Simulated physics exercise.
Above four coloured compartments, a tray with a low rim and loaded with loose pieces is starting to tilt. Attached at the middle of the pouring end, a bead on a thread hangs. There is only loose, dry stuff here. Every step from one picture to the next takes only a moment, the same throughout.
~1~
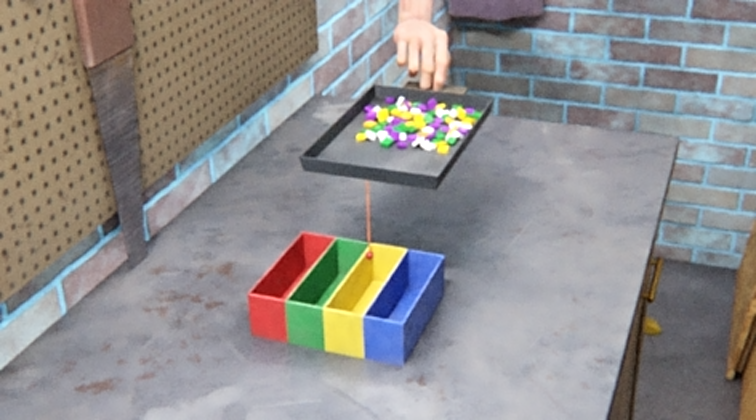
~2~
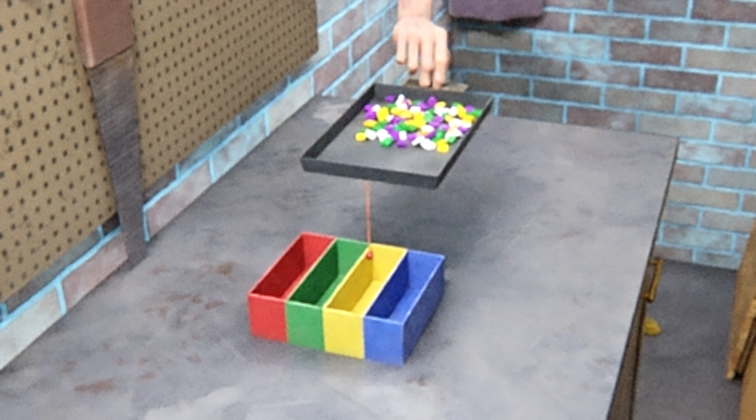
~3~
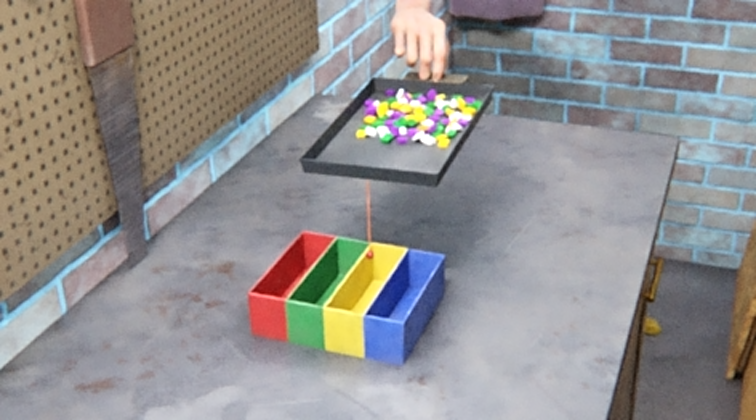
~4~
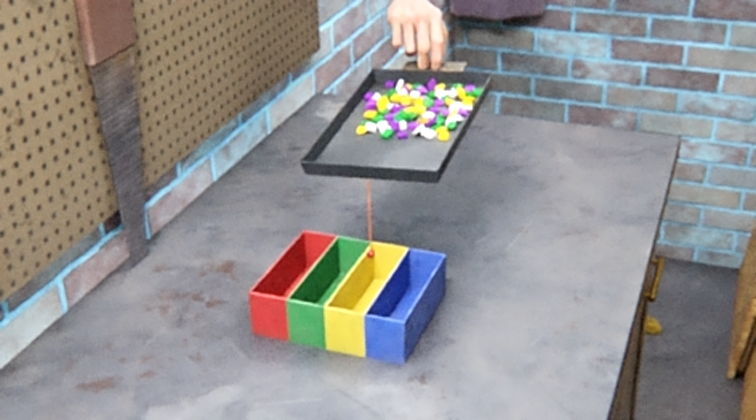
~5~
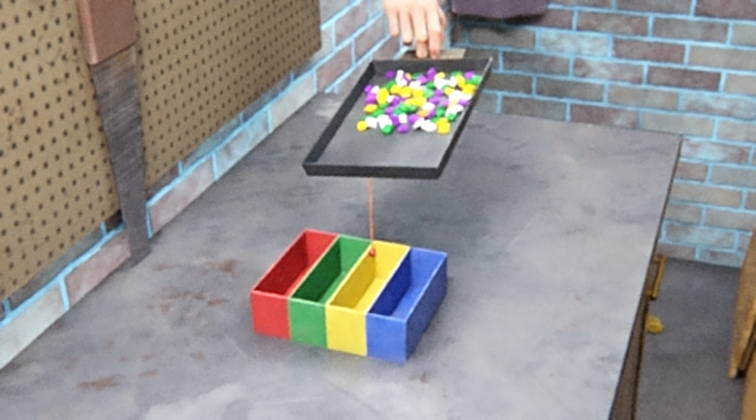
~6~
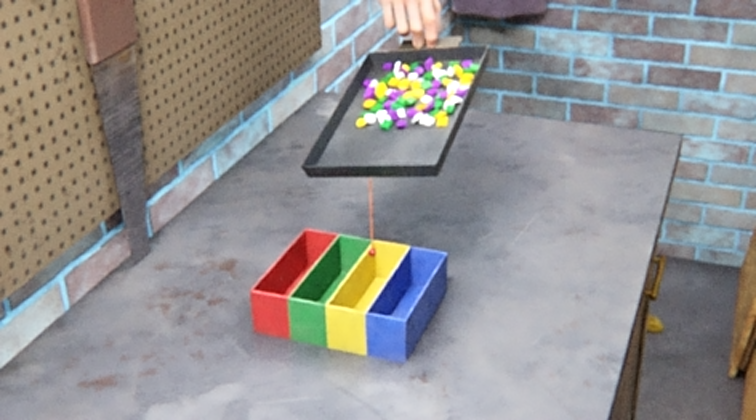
A black tray loaded with small purple, yellow, green and white pieces starts nearly level, gripped at its far end by a hand. The hand slowly raises that end, tilting the tray toward a red, green, yellow and blue divided box, while the pieces stay bunched and a bead hangs below on its thread.
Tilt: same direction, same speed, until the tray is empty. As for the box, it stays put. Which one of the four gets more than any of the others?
Most: Red.
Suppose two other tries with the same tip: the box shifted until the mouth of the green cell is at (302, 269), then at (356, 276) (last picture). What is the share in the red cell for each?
It comes to roughly 10 per cent in one try and roughly 60 per cent in the next.
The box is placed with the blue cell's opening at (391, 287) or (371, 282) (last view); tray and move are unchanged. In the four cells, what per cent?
The first yields 90 per cent and the second 100 per cent.
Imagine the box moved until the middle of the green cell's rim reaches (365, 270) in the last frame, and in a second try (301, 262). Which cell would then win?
That red cell; the green cell.
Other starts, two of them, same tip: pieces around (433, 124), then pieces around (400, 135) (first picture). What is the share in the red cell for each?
From the first start you get 50 in a hundred, from the second 50 in a hundred.
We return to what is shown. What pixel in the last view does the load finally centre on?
(316, 287).
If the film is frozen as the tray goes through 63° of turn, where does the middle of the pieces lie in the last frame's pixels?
Centre estimate: (333, 151).
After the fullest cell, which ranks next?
The green one.
Just after the last frame, tray tipped steeply; almost all on the tray; just a few falling or outside the box.
A moment on, tray tipped past a quarter turn; roughly half on the tray; roughly a third in the red cell; about a tenth in the green cell; about a tenth falling or outside the box.
Further on, tray tipped past a quarter turn; roughly two thirds in the red cell; roughly a third in the green cell.
When it is over, tray tipped past a quarter turn; roughly two thirds in the red cell; roughly a third in the green cell; not one in the blue cell; not one in the yellow cell.
